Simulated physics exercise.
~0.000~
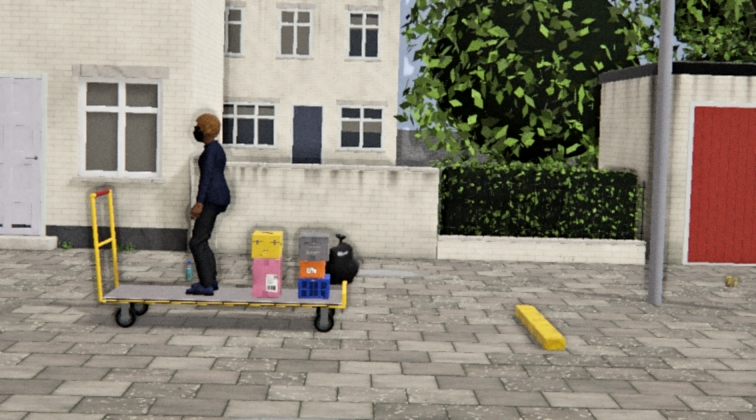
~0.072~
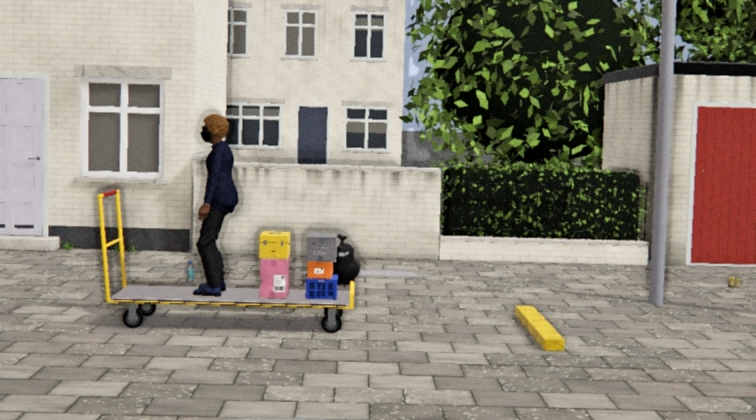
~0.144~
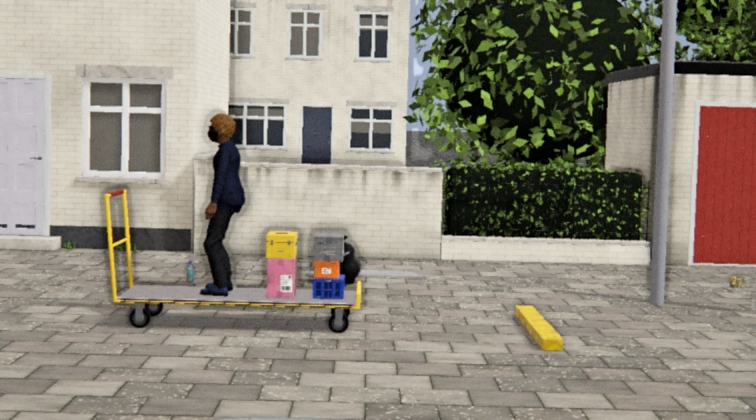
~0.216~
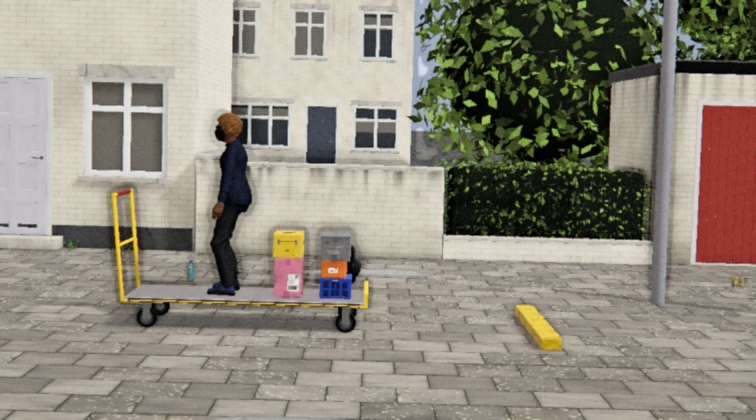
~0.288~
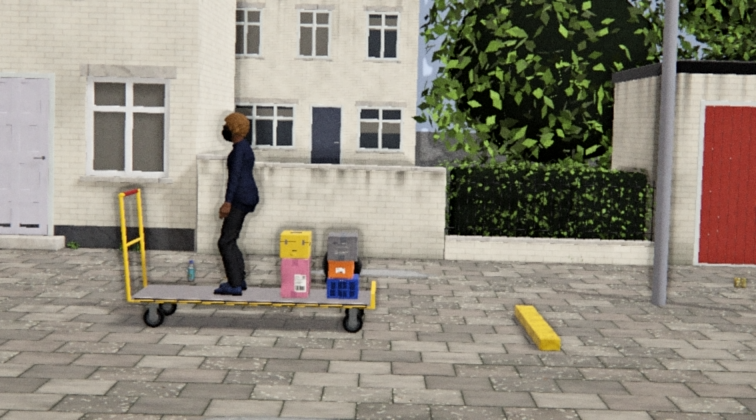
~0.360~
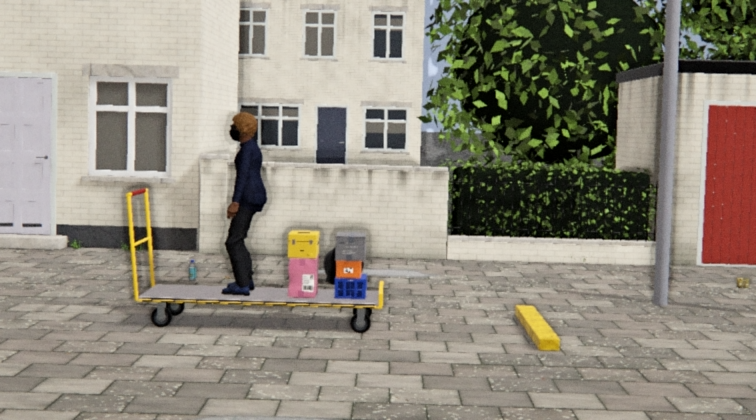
On a paved street, a yellow trolley carrying a standing person and stacked containers rolls slowly right.
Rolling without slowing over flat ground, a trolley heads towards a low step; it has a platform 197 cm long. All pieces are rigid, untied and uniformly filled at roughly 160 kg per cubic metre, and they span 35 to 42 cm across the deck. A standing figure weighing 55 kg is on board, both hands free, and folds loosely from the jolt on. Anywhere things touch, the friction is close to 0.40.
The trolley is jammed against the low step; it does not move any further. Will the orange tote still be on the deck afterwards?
Yes.
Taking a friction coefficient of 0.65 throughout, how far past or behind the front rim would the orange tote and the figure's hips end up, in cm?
Orange 10 behind, hips 70 behind.
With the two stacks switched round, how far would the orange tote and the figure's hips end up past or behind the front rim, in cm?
The orange item would rest 40 centimetres behind the rim, with the hips 80 centimetres behind.
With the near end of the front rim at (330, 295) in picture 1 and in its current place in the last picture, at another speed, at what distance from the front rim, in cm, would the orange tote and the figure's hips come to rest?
Orange 20 past, hips 80 behind.
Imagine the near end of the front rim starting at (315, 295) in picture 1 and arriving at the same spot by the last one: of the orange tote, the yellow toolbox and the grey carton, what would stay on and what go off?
So the orange one ends up off, the yellow one stays put, and the grey one ends up off.
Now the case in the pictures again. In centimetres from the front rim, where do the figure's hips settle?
Roughly 70 cm behind the rim.
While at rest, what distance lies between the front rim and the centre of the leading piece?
The centre ends up some 10 cm behind the front rim.
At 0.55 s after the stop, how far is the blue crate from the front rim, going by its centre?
Roughly 15 cm behind it.
The wheels strike at 1.70 s.
After 2.25 s the orange tote is 17 cm behind the rim, tilted 0°, near (519, 272) in the last picture's view.
After 2.70 s the orange tote is 17 cm behind the rim, tilted 0°, near (519, 272) in the last picture's view.
Final state at 4.1 s, nothing is past the rim; behind it, blue crate, yellow toolbox, pink parcel, orange tote, grey carton and the figure's hips.
